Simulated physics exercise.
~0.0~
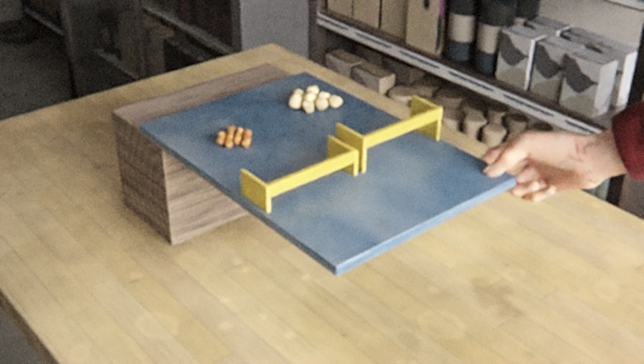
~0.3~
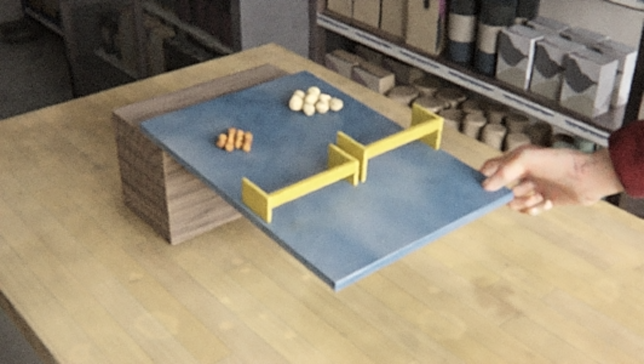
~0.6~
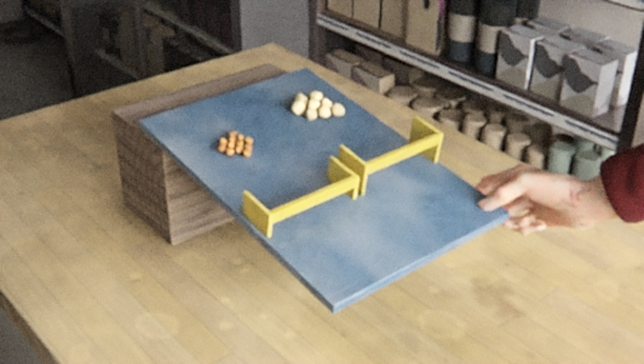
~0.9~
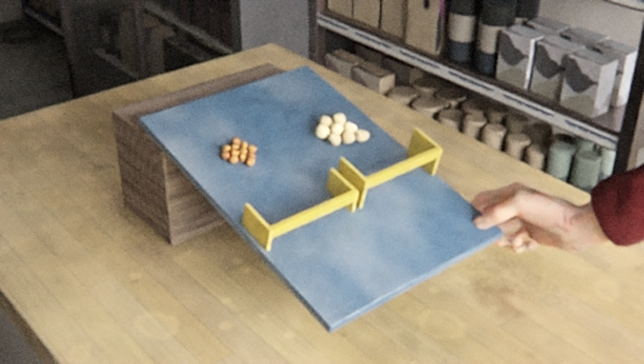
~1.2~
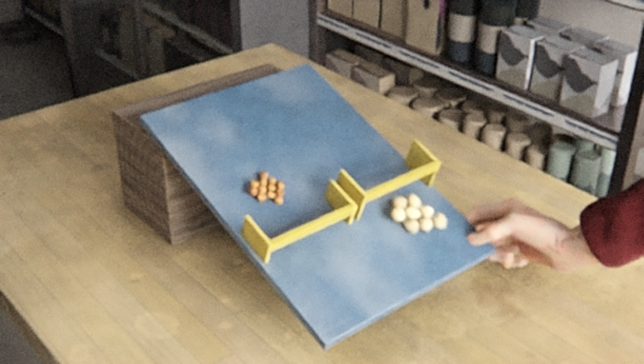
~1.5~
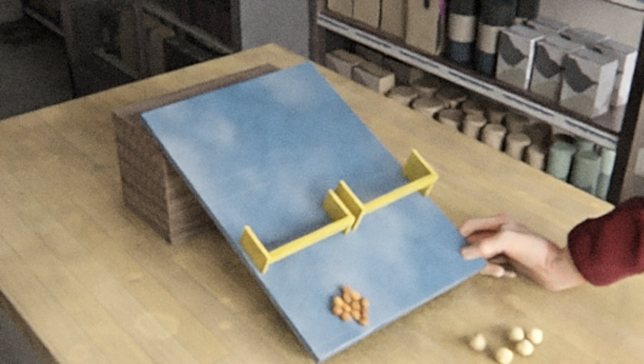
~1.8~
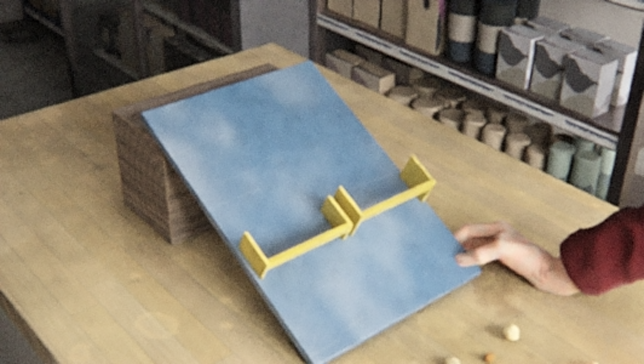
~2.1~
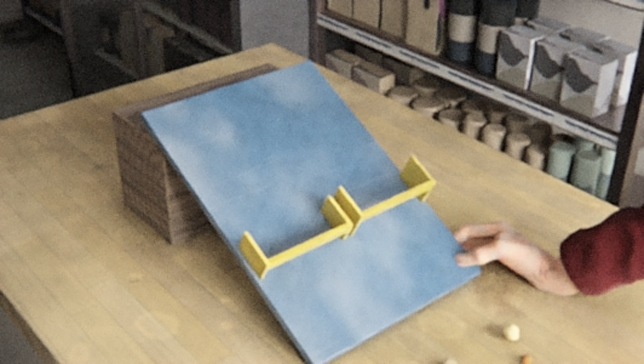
A hand lowered the free end of a blue board propped on a wooden block, and the pale pieces slid under a yellow bar first, then the orange ones under the other, until both heaps had left the board, leaving it empty and steeply sloped.
